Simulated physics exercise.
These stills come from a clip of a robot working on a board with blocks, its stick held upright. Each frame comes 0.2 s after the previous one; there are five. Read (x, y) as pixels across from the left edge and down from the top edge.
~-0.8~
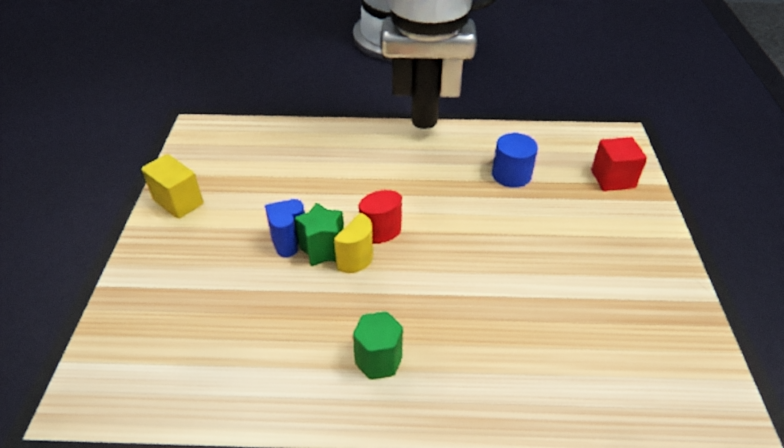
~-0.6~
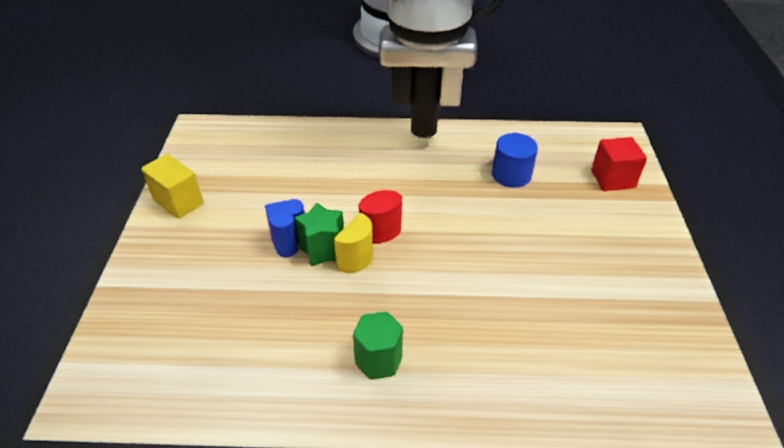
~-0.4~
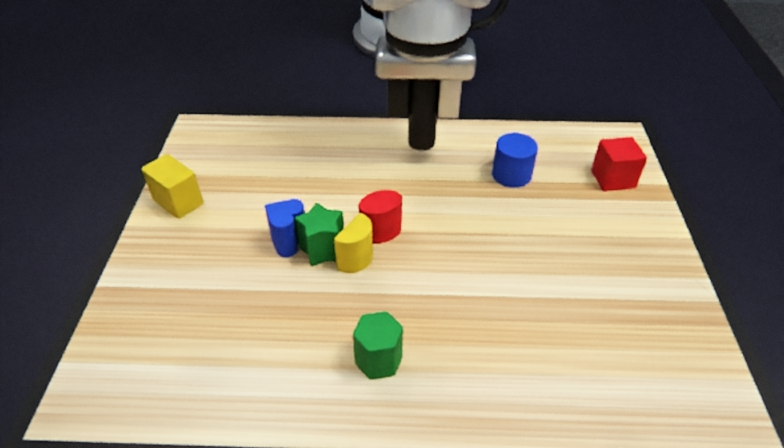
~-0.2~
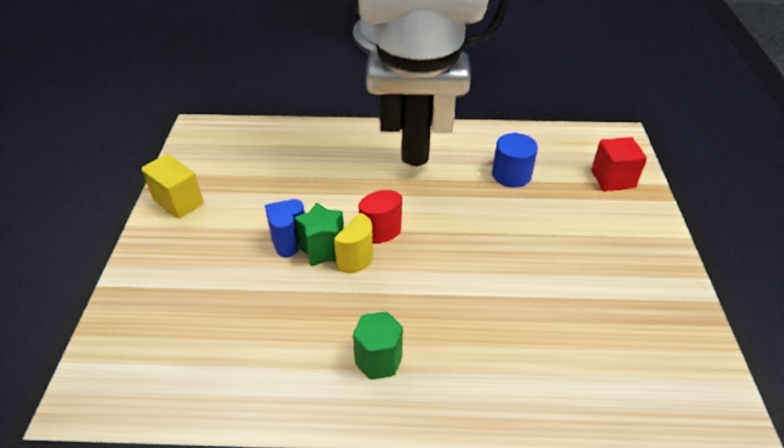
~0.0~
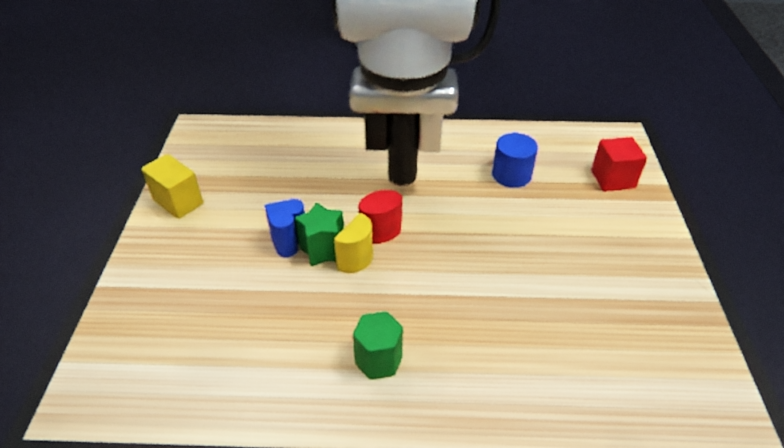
On a light wooden board scattered with red, blue, green and yellow blocks, a robot arm holds a dark stick near the far edge. The stick moves slowly toward the viewer, then drifts left as well, drawing near the red rounded block beside the clustered blocks, while every block stays still.
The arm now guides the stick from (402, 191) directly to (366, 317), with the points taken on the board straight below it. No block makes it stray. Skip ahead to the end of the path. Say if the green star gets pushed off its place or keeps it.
Moved away.
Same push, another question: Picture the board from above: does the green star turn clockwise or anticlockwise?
From above, the turn goes clockwise.
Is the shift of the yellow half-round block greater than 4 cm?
Final answer: Yes.
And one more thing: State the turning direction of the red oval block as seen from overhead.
Watching from overhead, you'd notice the red oval block rotating clockwise.
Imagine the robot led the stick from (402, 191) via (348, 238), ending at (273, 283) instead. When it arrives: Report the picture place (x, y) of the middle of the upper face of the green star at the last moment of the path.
Around pixel (233, 269).
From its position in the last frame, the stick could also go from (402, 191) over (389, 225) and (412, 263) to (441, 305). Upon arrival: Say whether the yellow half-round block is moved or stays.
Somewhere new.
On the path given first. One third of the way, stick at (393, 214); yellow half-round block at (346, 234), turned 35° anticlockwise; red oval block at (367, 213), turned 40° clockwise.
Two thirds of the way, stick at (380, 256); blue heart block at (280, 210); green star at (304, 227), turned 50° clockwise; yellow half-round block at (316, 259), turned 35° anticlockwise; red oval block at (346, 243), turned 105° clockwise.
At the end, stick at (365, 304); blue heart block at (280, 210); green star at (302, 228), turned 55° clockwise; yellow half-round block at (304, 264), turned 30° anticlockwise; red oval block at (338, 255), turned 135° clockwise.
